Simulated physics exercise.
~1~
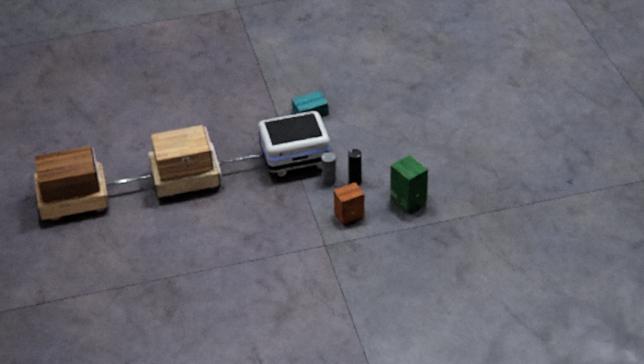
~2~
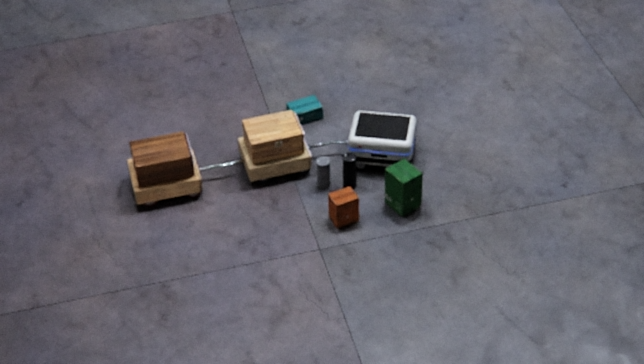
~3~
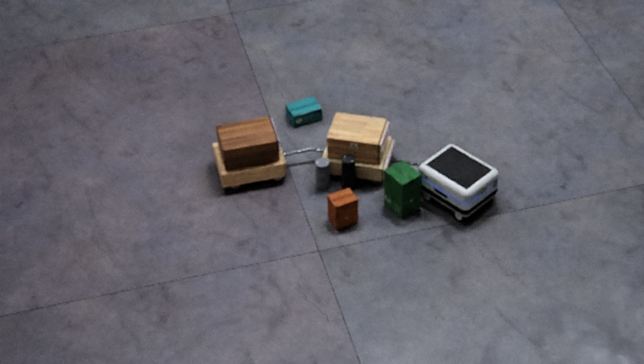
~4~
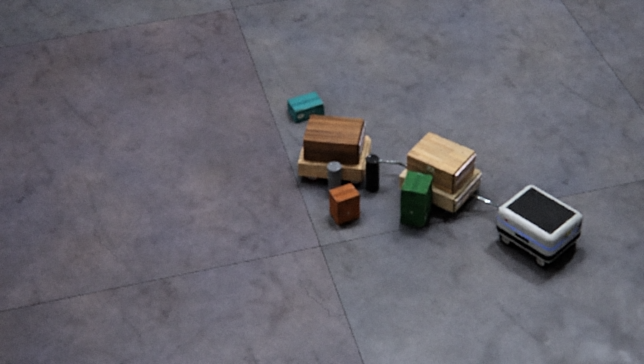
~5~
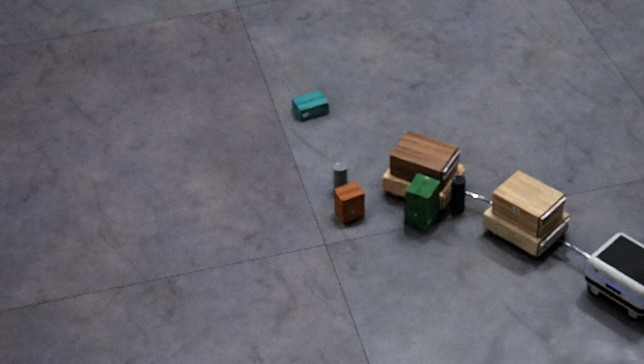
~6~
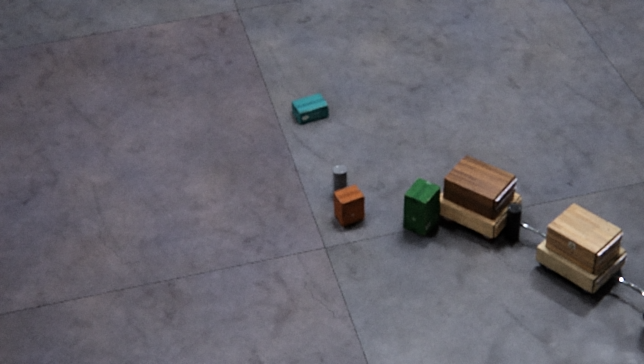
A small white tug pulled two wooden carts rightward past some little blocks and canisters, then veered down and right, nudging the grey canister and green box and carrying the black canister along, still upright, beside the rear cart as the tug left view.
